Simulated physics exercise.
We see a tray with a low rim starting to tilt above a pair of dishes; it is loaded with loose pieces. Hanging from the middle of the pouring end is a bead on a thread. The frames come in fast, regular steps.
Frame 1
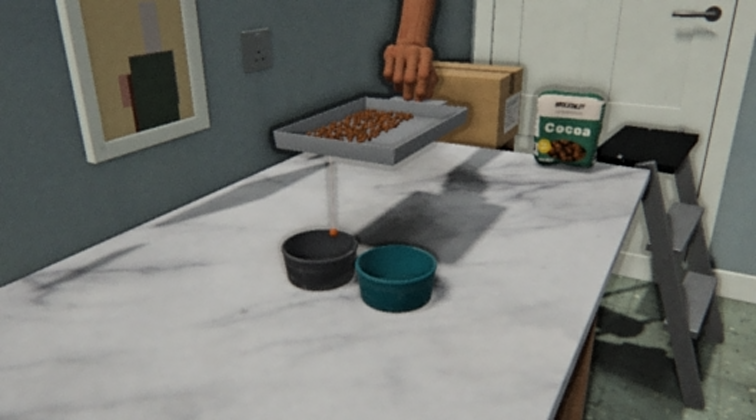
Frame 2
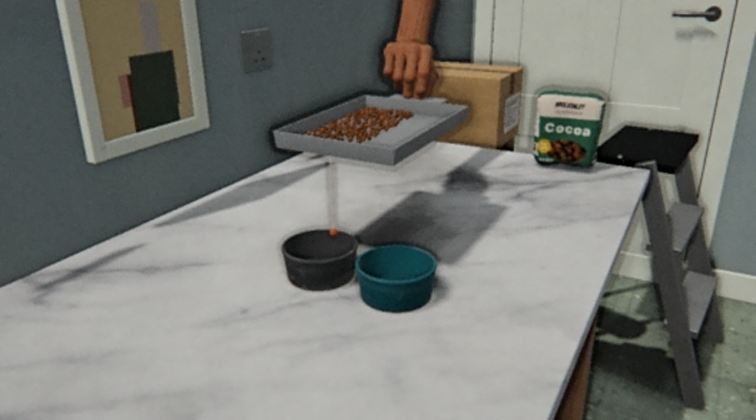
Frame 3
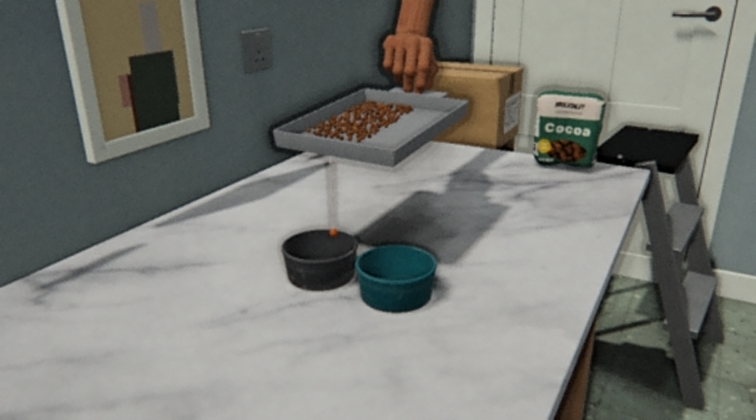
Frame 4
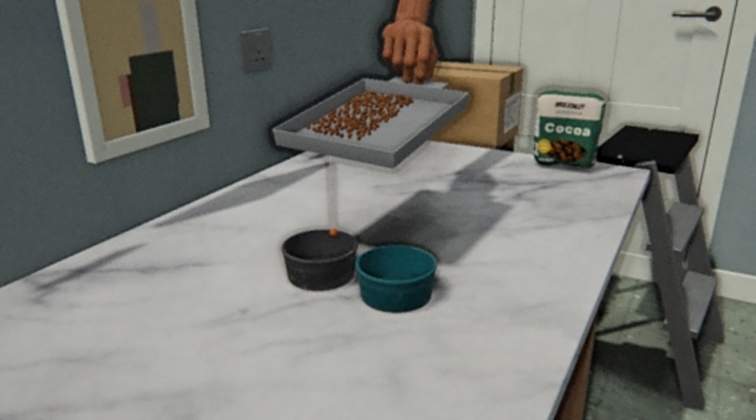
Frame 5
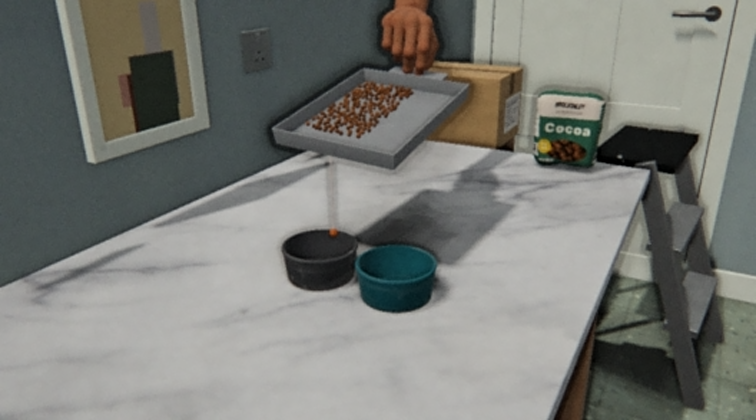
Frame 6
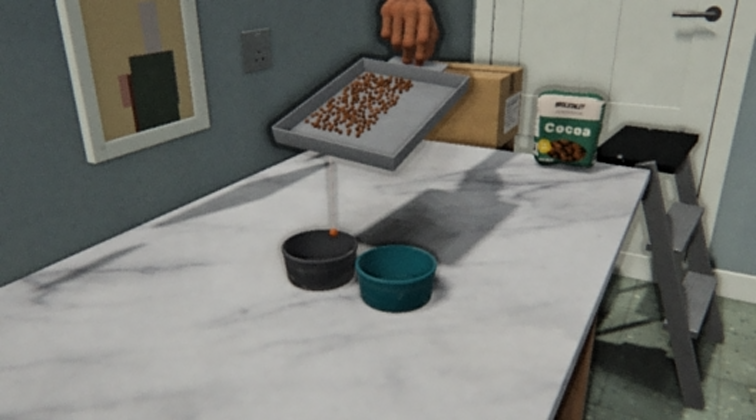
On a marble-topped counter near a white door, a hand holds a shallow grey tray of small brown cereal balls above a black dish and a teal one. The tray is level at first, then the hand rises and gradually tilts it toward the viewer, its near right corner lowest.
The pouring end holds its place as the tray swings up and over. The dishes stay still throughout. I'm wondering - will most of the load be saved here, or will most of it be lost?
Most of it is saved.
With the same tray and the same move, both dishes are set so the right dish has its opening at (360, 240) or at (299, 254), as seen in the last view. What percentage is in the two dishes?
Trial 1 0%, trial 2 10%.
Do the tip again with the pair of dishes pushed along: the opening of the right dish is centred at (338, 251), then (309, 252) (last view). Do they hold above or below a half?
First under half, then less than half.
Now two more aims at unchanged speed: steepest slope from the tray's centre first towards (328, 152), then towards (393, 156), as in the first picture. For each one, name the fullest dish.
The first place favours the left of the two, the second the right of the two.
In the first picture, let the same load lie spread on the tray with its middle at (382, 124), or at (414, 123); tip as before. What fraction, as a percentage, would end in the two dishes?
You'd get near 80 percent first and near 100 percent after that.
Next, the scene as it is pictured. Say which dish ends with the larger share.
Observation: The one at right.
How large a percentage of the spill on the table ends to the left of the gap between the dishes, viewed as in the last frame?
Estimate: About 60 percent.
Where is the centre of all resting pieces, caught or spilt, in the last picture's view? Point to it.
Last view, resting centre - approx. (390, 294).
Soon after the last picture, tray tipped steeply; nearly all on the tray; a stray few in the right dish; a small part outside both; a stray few in the air.
A little later, tray tipped right over; most on the tray; a small part in the right dish; a small part outside both; a small part in the air.
Later still, tray tipped past a quarter turn; most in the right dish; a stray few in the left dish; about a quarter outside both.
At rest, tray tipped past a quarter turn; most in the right dish; a stray few in the left dish; about a quarter outside both.
